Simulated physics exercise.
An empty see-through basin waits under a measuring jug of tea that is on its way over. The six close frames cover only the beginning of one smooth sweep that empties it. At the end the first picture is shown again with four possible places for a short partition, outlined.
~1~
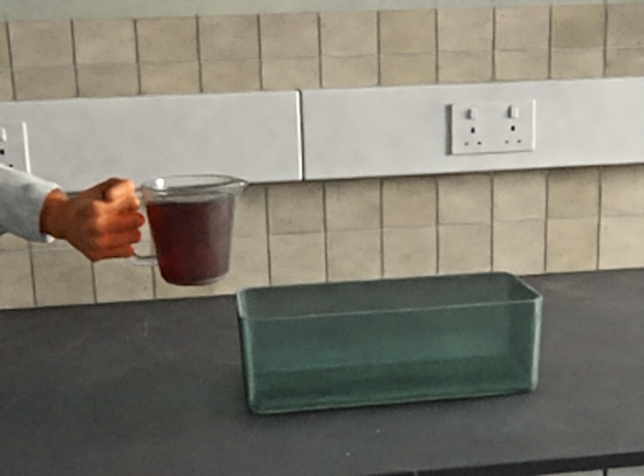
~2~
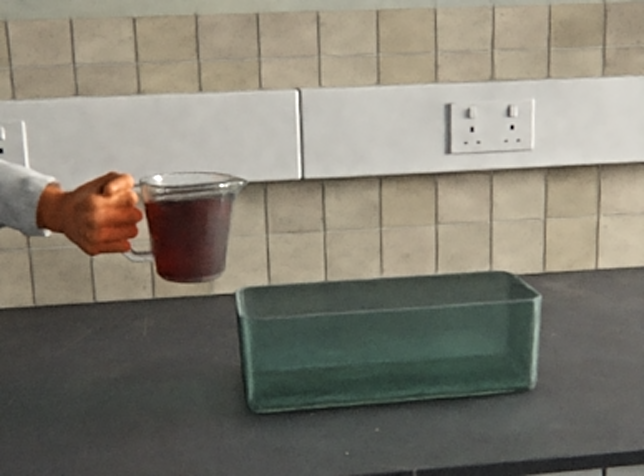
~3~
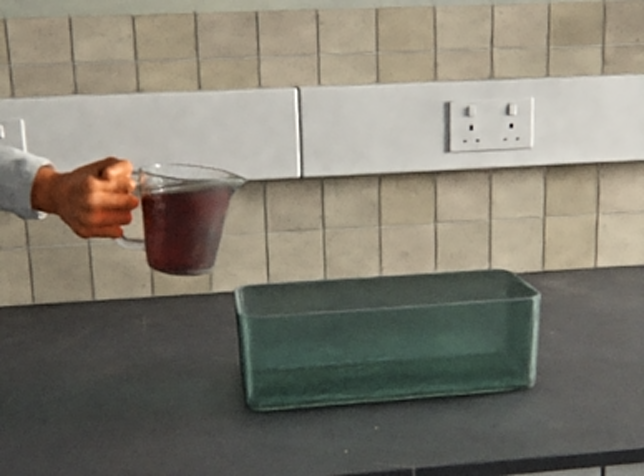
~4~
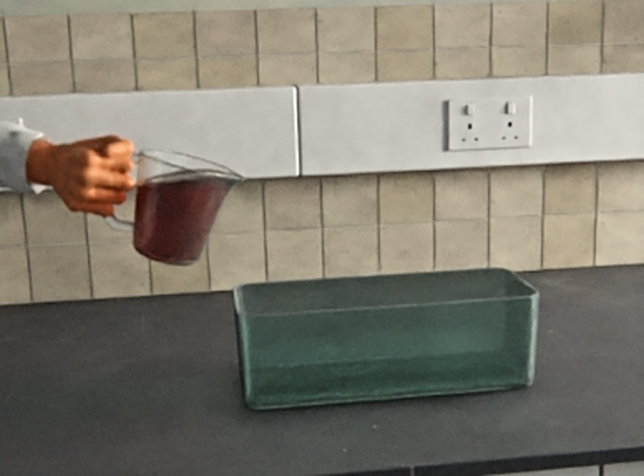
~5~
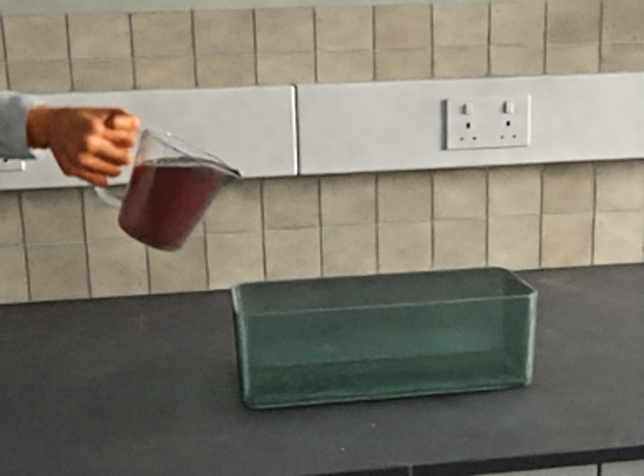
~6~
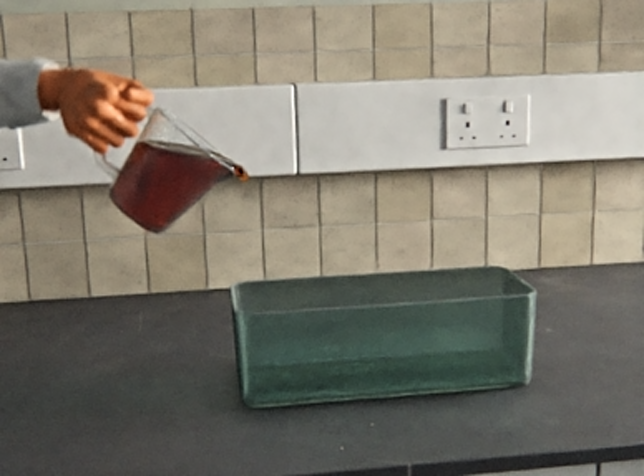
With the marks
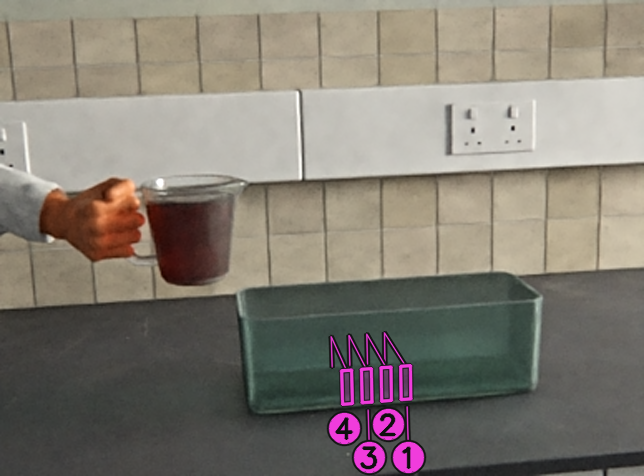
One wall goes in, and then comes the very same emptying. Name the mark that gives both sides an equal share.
Best: 3.
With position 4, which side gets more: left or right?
More ends on the right.
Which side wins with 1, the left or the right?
More ends on the left.
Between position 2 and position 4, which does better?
The answer is 4.
On the marked copy, 1 at (407, 406); 2 at (387, 408); 3 at (368, 409); 4 at (348, 411).
Choosing 1, about 82 % ends left of the wall and 6 % right of it; 12 % is lost outside.
Choosing 2, about 83 % ends left of the wall and 7 % right of it; 10 % is lost outside.
Choosing 3, about 54 % ends left of the wall and 44 % right of it; 3 % is lost outside.
Choosing 4, about 21 % ends left of the wall and 76 % right of it; 4 % is lost outside.
